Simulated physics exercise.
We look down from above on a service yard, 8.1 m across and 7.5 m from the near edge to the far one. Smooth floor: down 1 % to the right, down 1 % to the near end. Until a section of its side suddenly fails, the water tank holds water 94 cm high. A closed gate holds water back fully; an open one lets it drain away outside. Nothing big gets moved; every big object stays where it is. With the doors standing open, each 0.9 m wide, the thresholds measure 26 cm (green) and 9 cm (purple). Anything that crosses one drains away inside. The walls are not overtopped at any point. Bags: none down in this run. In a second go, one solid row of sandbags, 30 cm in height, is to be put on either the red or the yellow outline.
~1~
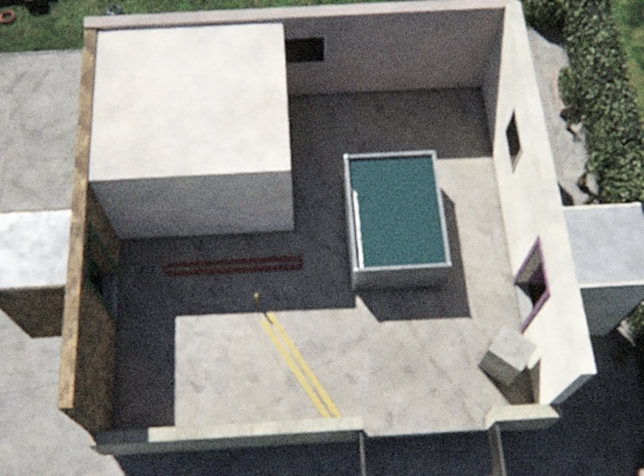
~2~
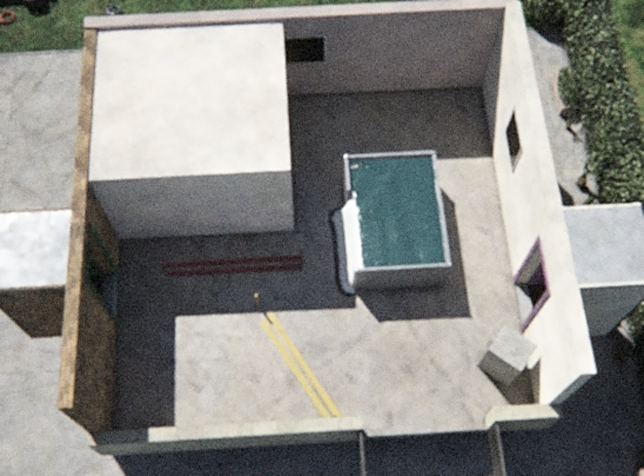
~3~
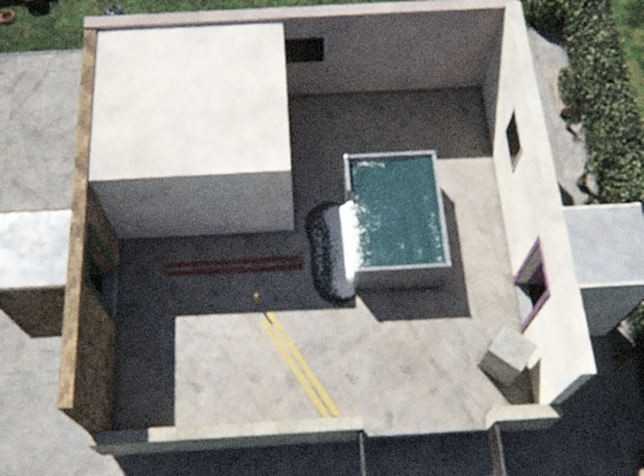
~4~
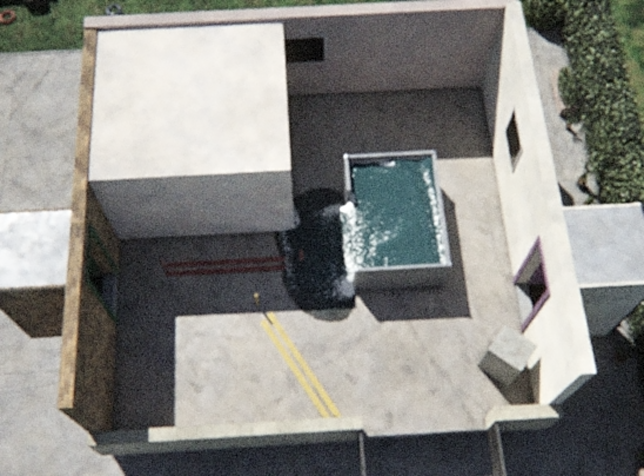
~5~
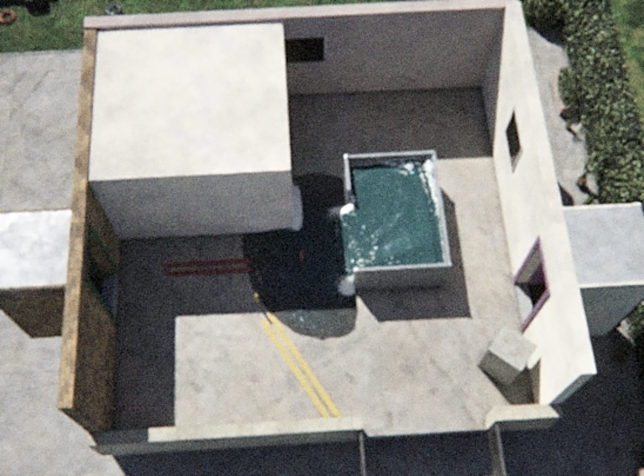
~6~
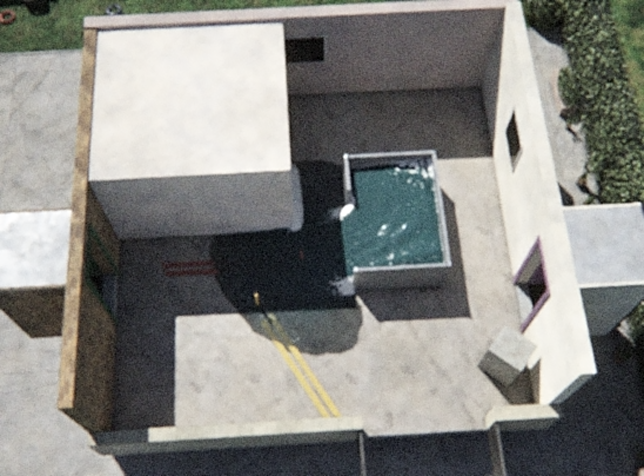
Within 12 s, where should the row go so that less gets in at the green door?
On the red outline.
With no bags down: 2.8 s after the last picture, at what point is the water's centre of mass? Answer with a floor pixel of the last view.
Close to (257, 291) in the last picture.
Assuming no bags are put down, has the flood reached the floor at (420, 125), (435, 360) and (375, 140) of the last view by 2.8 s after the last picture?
Point 1: Submerged; point 2: Unwetted; point 3: Submerged.
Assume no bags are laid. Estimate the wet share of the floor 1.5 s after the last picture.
Roughly 55 per cent.
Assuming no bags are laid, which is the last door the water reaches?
Purple.
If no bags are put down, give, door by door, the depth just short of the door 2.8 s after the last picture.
In centimetres, green: 26; purple: 0.
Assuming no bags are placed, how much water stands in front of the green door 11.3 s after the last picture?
I'd say close to 4.0 cm.
Then, 0.7 s after the last picture water covers 40 % of the floor and is deepest (47 cm) near (301, 228) in the run without bags; in at the green door, 1 L with no bags, 0 L with the row on red, 0 L on yellow.
Then, 1.5 s after the last picture water covers 55 % of the floor and is deepest (57 cm) near (112, 438) in the run without bags; in at the green door, 42 L with no bags, 0 L with the row on red, 79 L on yellow.
Then, 2.8 s after the last picture water covers 60 % of the floor and is deepest (40 cm) near (112, 429) in the run without bags; in at the green door, 82 L with no bags, 5 L with the row on red, 159 L on yellow.
Then, 6.3 s after the last picture water covers 95 % of the floor and is deepest (26 cm) near (528, 414) in the run without bags; in at the green door, 85 L with no bags, 5 L with the row on red, 162 L on yellow.
Then, 11.3 s after the last picture water covers 100 % of the floor and is deepest (18 cm) near (519, 414) in the run without bags; in at the green door, 85 L with no bags, 6 L with the row on red, 163 L on yellow.
